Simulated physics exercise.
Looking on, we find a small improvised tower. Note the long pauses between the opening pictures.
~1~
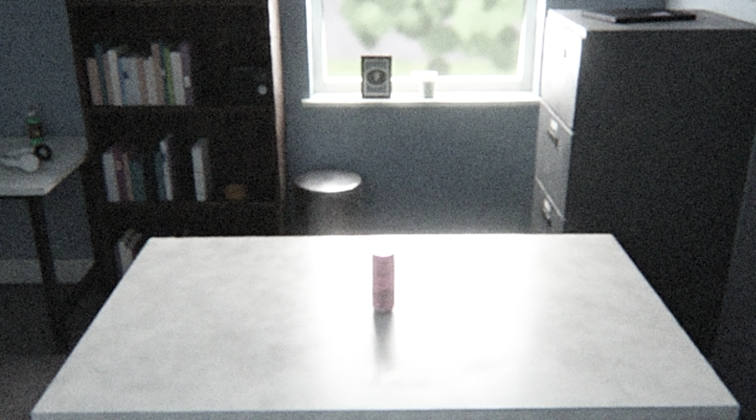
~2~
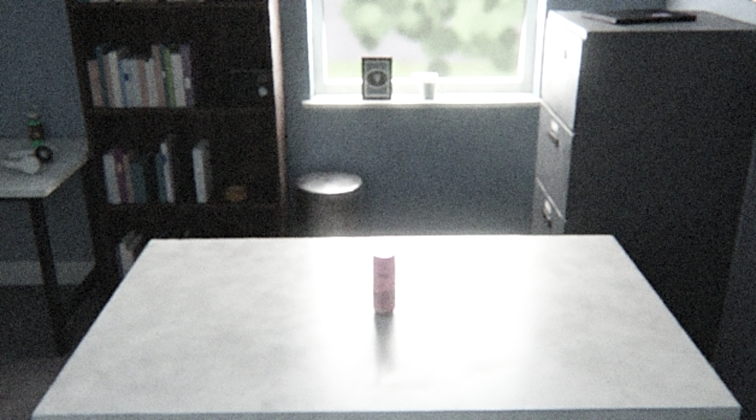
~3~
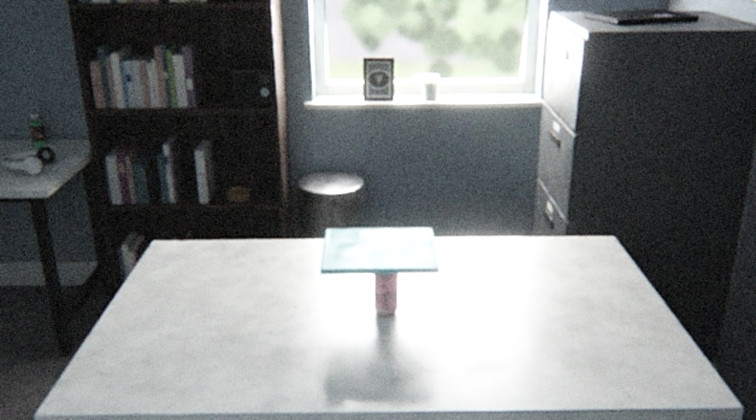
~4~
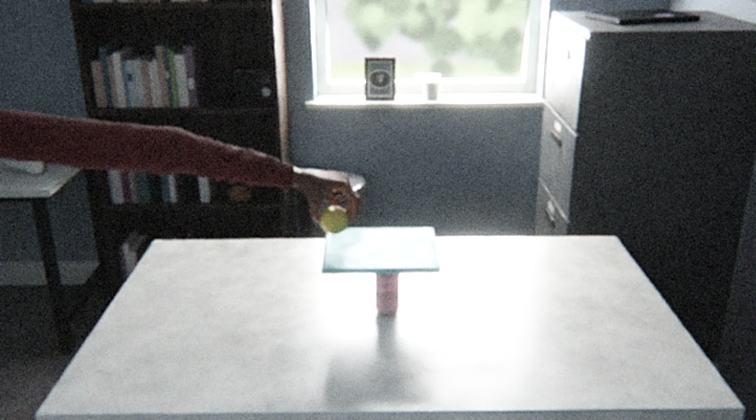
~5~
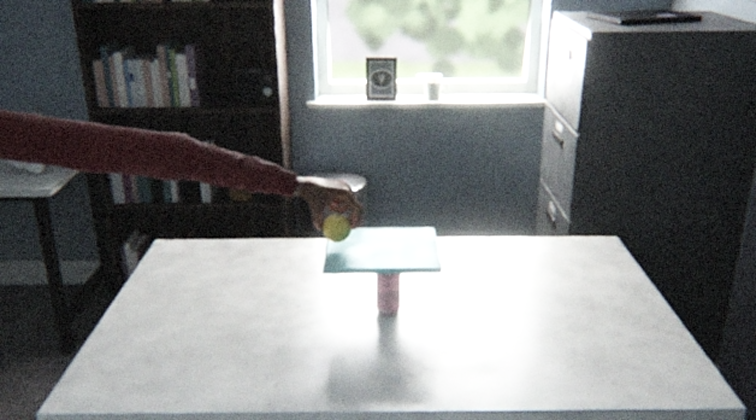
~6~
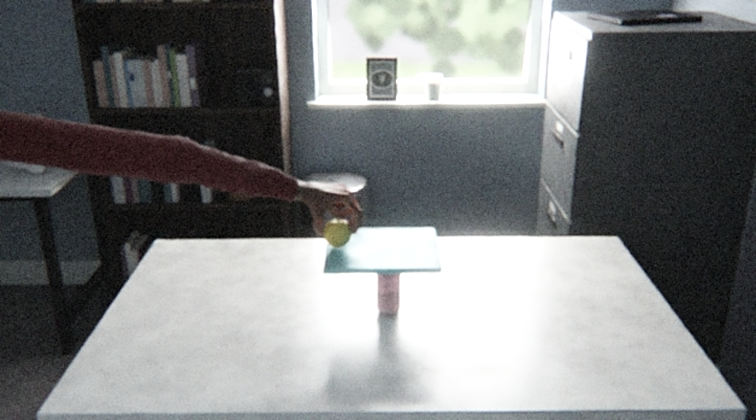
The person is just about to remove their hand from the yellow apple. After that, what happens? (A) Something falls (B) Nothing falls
Option A: Something falls.
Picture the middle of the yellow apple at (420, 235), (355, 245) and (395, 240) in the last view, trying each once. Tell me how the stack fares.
First, it stays up; second, it comes apart; third, it holds.
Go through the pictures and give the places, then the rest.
The last thing is not in view yet; pink can (383, 280), in the first picture.
The last thing is not in view yet; pink can (384, 282), in the second picture.
The last thing is not in view yet; pink can (386, 283), in the third picture.
Coming down; yellow apple (335, 220); pink can (387, 282), in the fourth picture.
Coming down; yellow apple (337, 228); pink can (388, 282), in the fifth picture.
Set down, still held; yellow apple (338, 233); pink can (388, 282), in the sixth picture.
Then, 0.50 s later than the last frame, yellow apple and turquoise lid now fallen.
Then, 0.90 s later than the last frame, things are still on the move.
When it is over, fallen, yellow apple and turquoise lid; moved from the start, pink can. The stack loses its balance.
